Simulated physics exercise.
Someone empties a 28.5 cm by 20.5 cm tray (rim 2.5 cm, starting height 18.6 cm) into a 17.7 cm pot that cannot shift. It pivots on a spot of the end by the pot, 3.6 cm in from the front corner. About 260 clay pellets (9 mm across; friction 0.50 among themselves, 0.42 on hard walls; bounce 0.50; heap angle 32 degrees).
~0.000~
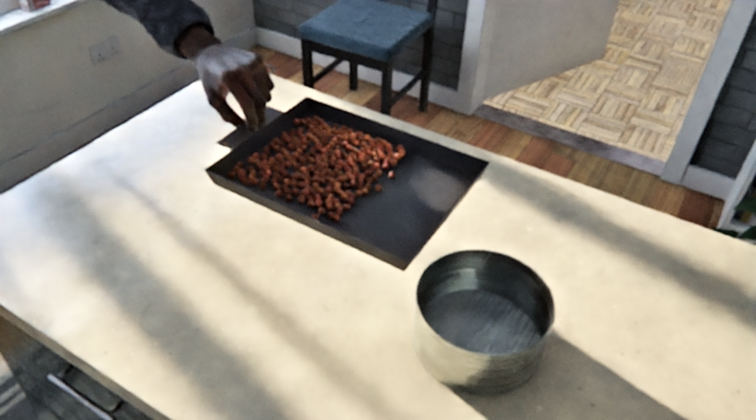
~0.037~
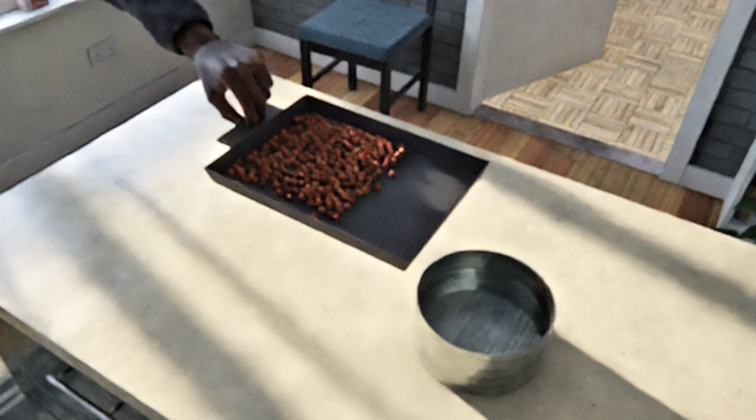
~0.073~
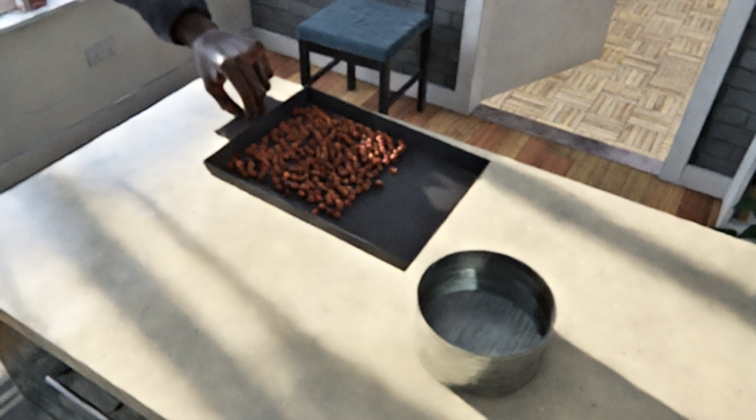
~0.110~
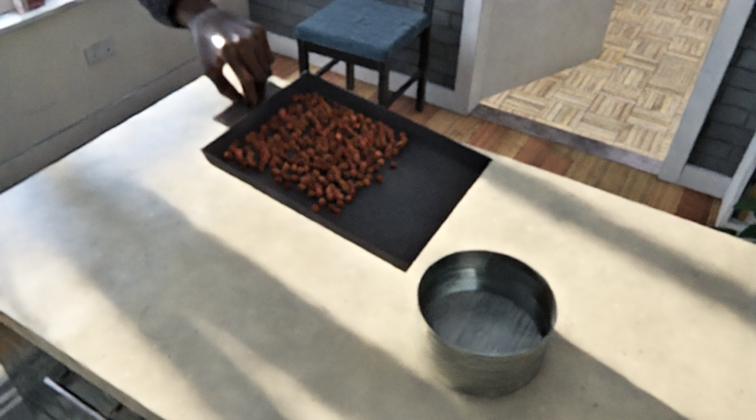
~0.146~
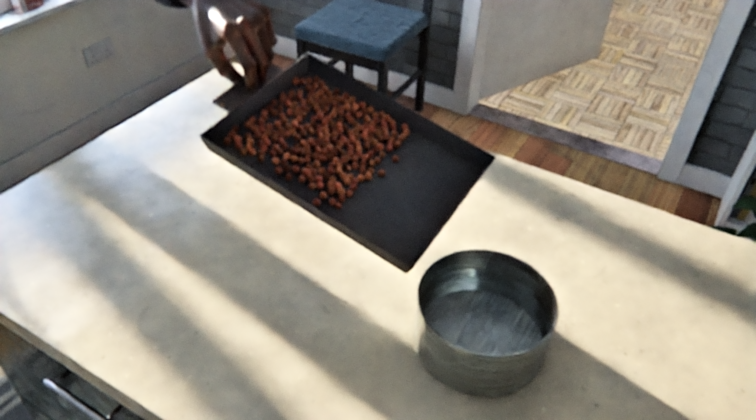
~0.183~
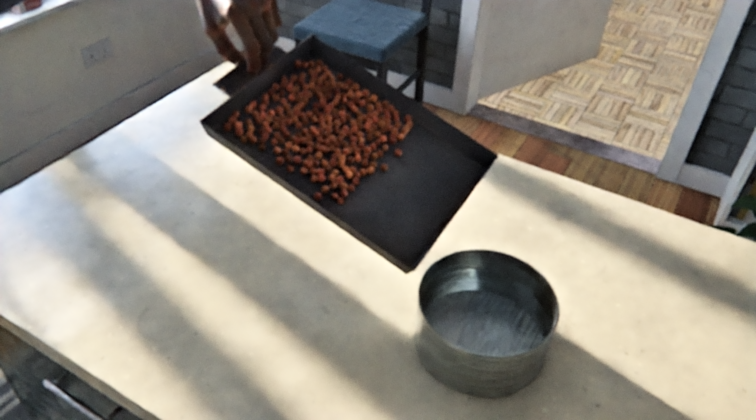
In a sunlit room with a wooden floor, a pale countertop is seen from above at an angle, with a blue-seated chair and an open doorway beyond it. A dark rectangular tray holds a heap of reddish-brown pellets, behind and left of an empty round metal pot. A hand at the tray's far left end raises that end, slowly then faster, tilting the tray toward the pot while the view stays still.
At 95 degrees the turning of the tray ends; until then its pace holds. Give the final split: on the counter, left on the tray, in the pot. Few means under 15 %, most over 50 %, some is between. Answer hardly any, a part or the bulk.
Counter: The bulk, tray: Hardly any, pot: A part.
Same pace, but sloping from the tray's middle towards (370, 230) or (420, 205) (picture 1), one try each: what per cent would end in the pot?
About 0 and 65 per cent.
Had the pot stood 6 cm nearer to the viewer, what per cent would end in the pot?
In that case some 90 per cent.
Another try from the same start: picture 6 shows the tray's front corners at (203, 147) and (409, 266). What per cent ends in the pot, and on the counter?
Pot 0, counter 100.
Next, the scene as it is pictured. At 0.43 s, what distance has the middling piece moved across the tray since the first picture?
About 5 cm.
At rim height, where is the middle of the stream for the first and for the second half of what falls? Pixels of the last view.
At about (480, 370), then at (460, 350).
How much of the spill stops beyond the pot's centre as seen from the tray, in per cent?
Roughly 80 per cent.
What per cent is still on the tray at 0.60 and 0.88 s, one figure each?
In turn: 85, 5.
Then, at 0.43 s, tilt 57 degrees; the tray holds 100 %, the pot 0 %.
Then, at 0.60 s, tilt 84 degrees; the tray holds 85 %, the pot 0 %.
Then, at 0.88 s, tilt 95 degrees; the tray holds 5 %, the pot 35 %.
At rest (1.7 s), counter 65 %, tray 0 %, pot 35 %.
